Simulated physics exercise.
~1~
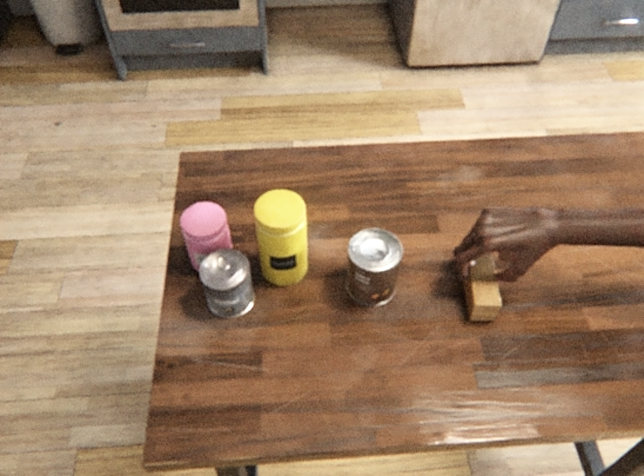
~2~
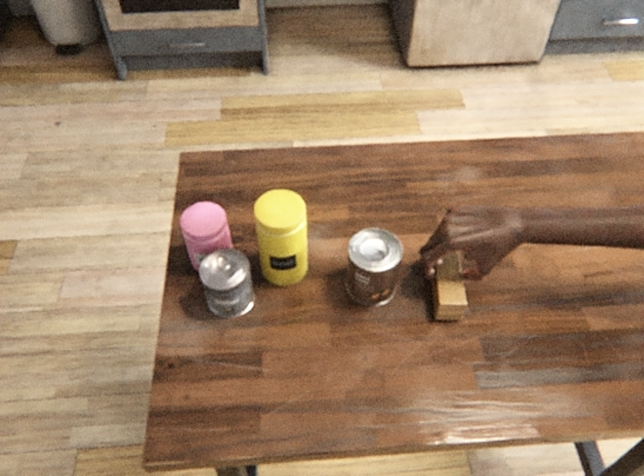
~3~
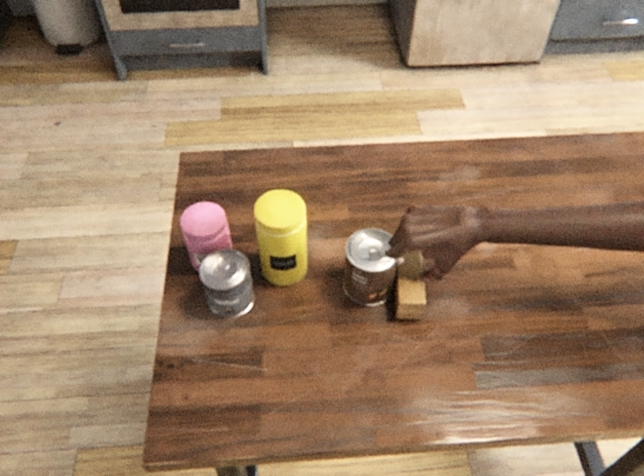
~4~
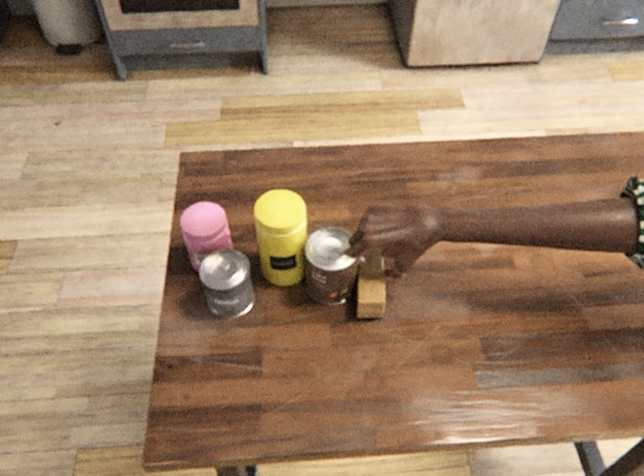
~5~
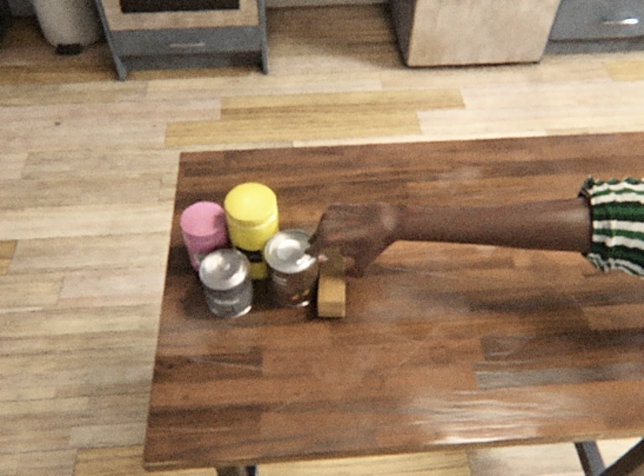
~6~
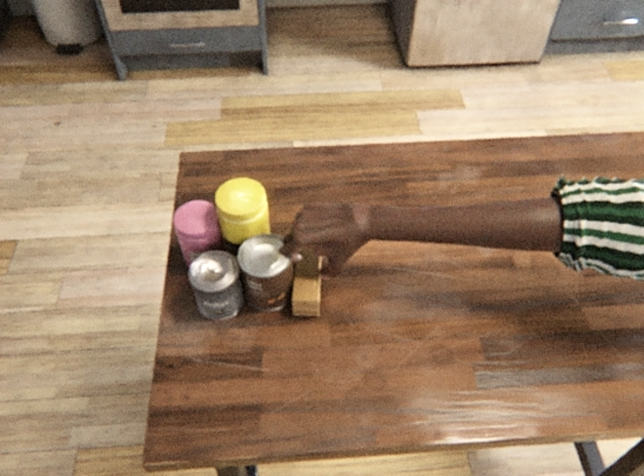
A hand slid a small block leftward across a wooden table, pushing a brown tin into a yellow jar and shifting both toward a pink jar and a grey tin, until all four stood bunched together, still upright, near the table's left end.
